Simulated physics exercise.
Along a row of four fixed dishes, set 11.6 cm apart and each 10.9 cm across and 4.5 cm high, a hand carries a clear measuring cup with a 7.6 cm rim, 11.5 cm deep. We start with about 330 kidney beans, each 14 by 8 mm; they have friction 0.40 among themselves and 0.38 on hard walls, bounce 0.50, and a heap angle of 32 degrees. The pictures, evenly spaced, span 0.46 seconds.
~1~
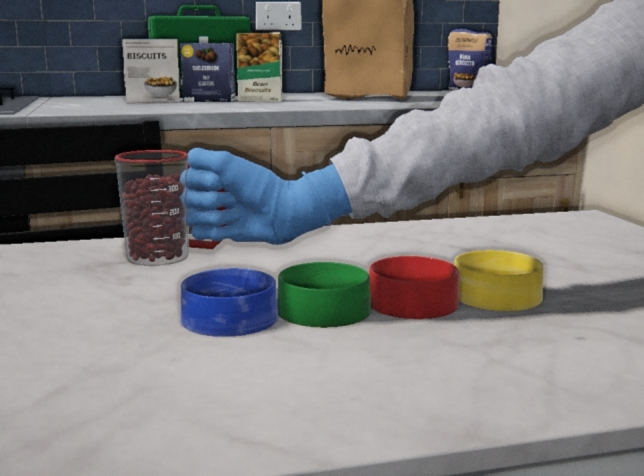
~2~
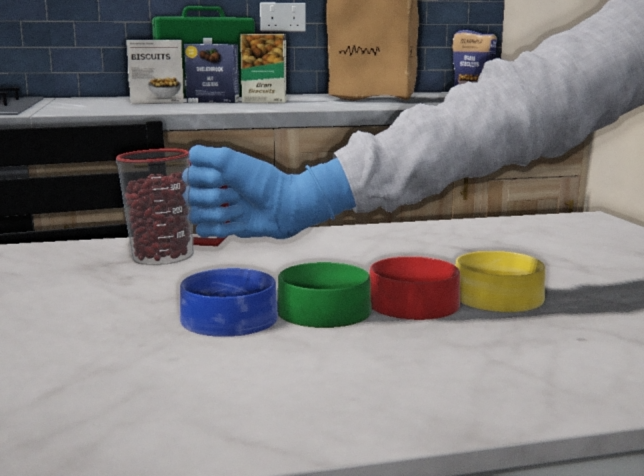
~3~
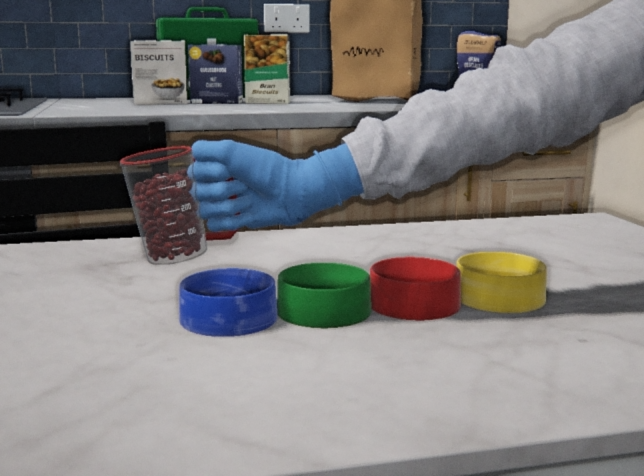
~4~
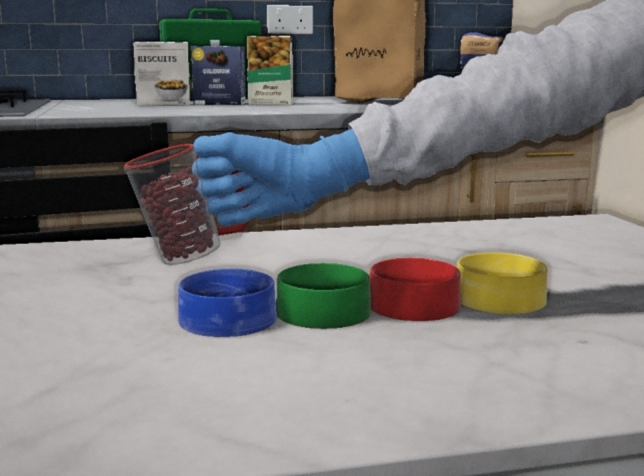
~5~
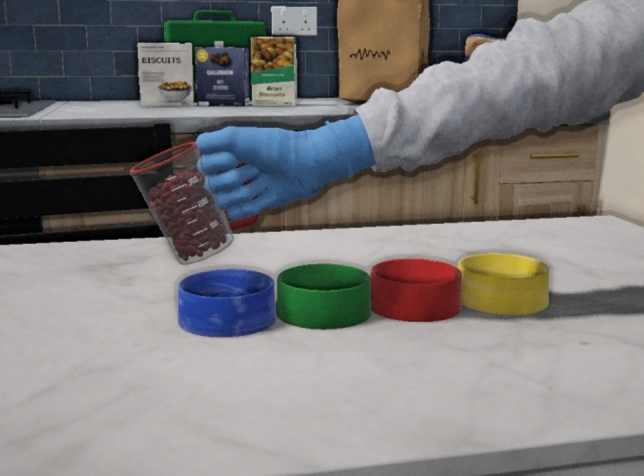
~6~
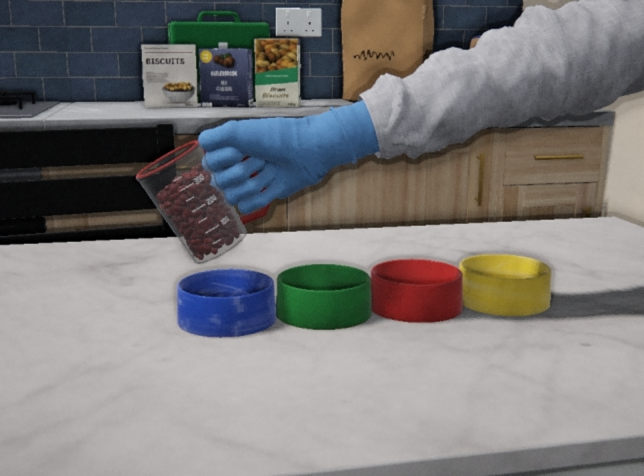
In a kitchen, a blue-gloved hand holds a clear, red-rimmed measuring cup of dark red beans behind blue, green, red and yellow dishes, moving it slightly right while gradually tilting its top to the left.
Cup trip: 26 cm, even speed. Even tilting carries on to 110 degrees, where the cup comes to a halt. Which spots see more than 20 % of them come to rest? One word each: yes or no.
Red dish: No; blue dish: Yes; green dish: Yes; yellow dish: No; counter: No.
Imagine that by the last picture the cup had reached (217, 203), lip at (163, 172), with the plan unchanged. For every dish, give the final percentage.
Kept per dish: Red = 0, blue = 0, green = 100, yellow = 0.
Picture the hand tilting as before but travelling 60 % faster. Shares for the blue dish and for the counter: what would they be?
Shares - blue 0, counter 0.
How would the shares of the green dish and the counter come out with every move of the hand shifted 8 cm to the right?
Result - green 60 / counter 0.
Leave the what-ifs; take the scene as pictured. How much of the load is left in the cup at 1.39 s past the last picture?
I reckon around 50 per cent.
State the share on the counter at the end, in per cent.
Near 10 percent, roughly speaking.
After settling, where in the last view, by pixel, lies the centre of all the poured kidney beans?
Close to pixel (300, 302).
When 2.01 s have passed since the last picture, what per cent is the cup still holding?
About 15 percent of the load.
Then, 0.83 s after the last picture, tilt 87 degrees; cup holds 100 %.
Then, 1.39 s after the last picture, tilt 110 degrees; cup holds 50 %, blue 30 %, green 10 %.
Then, 2.01 s after the last picture, tilt 110 degrees; cup holds 15 %, blue 30 %, green 45 %.
In the end, red 0 %, blue 30 %, green 60 %, yellow 0 %, counter 10 %.
